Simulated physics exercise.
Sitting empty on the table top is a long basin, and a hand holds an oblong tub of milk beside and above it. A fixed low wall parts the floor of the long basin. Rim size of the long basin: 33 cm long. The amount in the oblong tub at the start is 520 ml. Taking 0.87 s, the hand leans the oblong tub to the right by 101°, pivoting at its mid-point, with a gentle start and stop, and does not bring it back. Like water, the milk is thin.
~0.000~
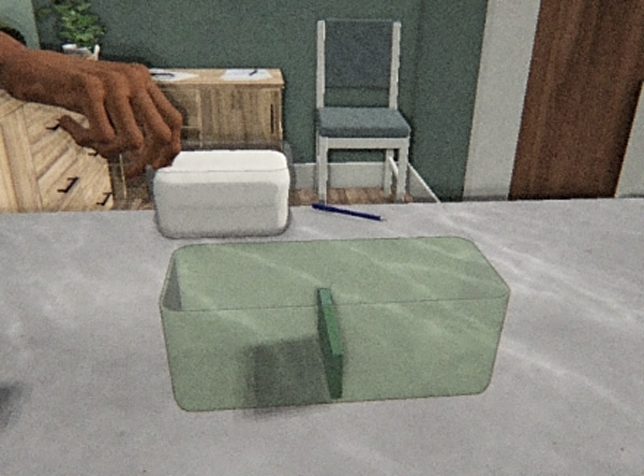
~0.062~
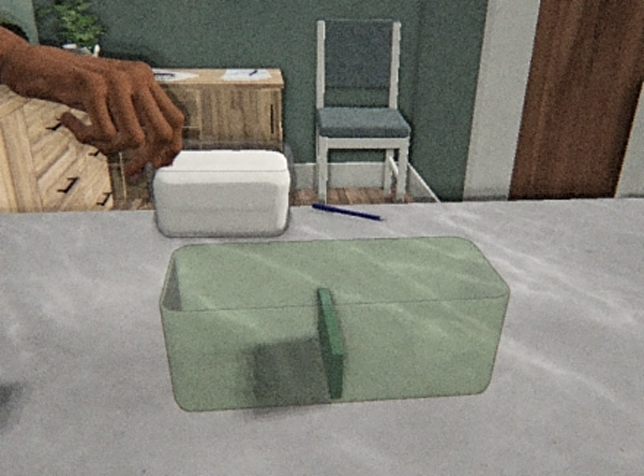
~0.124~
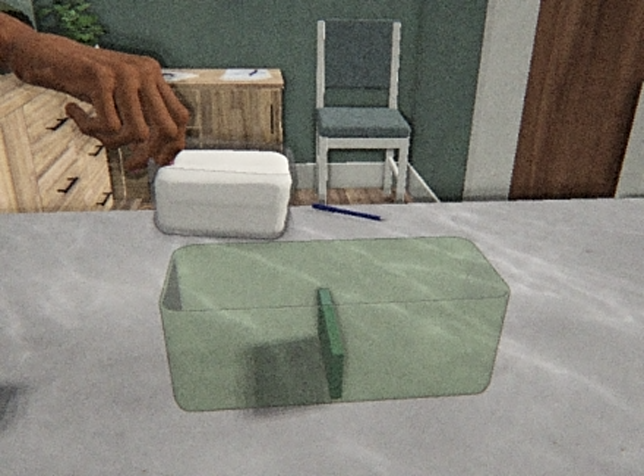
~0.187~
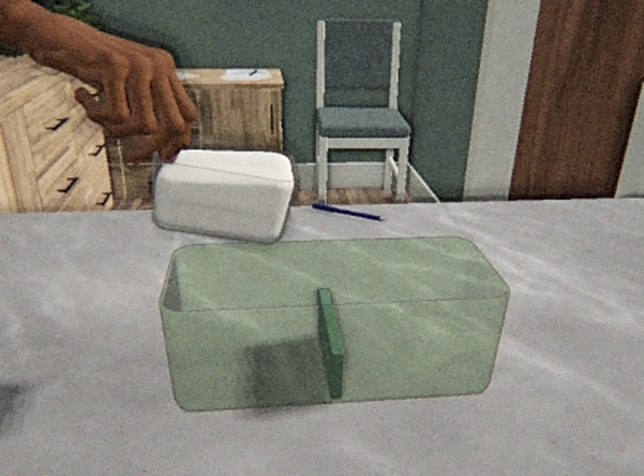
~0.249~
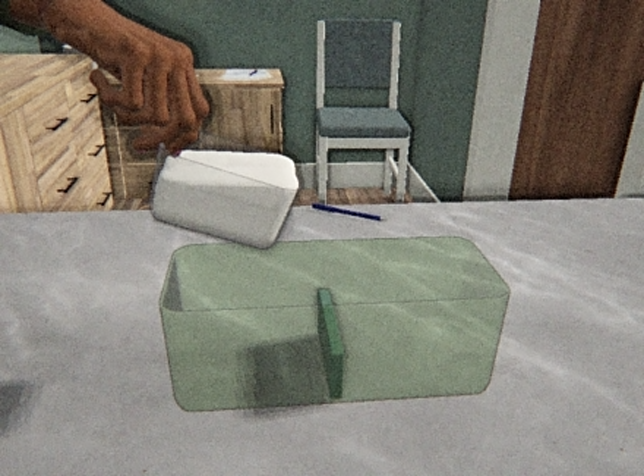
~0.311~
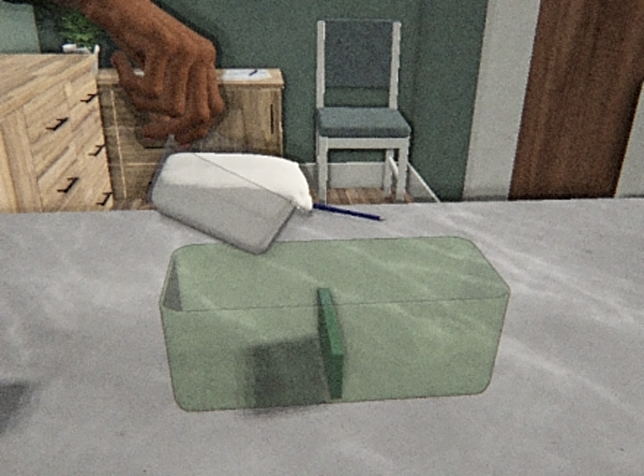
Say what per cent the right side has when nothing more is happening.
It has about 68 per cent.
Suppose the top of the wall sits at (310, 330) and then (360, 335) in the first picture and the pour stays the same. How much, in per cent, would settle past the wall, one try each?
Result: 80 per cent, then 30 per cent.
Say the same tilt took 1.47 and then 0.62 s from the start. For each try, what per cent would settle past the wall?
Respectively about 70 and 60 percent.
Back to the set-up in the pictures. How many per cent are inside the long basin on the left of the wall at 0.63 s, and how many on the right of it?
Left roughly 5, right roughly 48.
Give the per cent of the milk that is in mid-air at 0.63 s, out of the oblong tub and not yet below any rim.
Close to 26 in a hundred.
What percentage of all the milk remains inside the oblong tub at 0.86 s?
5 %.
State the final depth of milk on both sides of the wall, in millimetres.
Once settled, the left stands around 8 mm and the right around 18 mm.
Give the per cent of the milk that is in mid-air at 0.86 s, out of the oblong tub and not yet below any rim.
Some 3 % is up in the air.
Then, 0.63 s in, the tilt is 83° and 23 per cent is still to pour, 5 is left of the wall and 47 right of it.
Then, 0.86 s in, the tilt is 101° and 5 per cent is still to pour, 24 is left of the wall and 68 right of it.
Then, 1.11 s in, the tilt is 101° and 0 per cent is still to pour, 31 is left of the wall and 68 right of it.
Then, 1.37 s in, the tilt is 101° and 0 per cent is still to pour, 31 is left of the wall and 68 right of it.
Finally, 31 per cent lies left of the wall, 68 right of it and 0 outside.
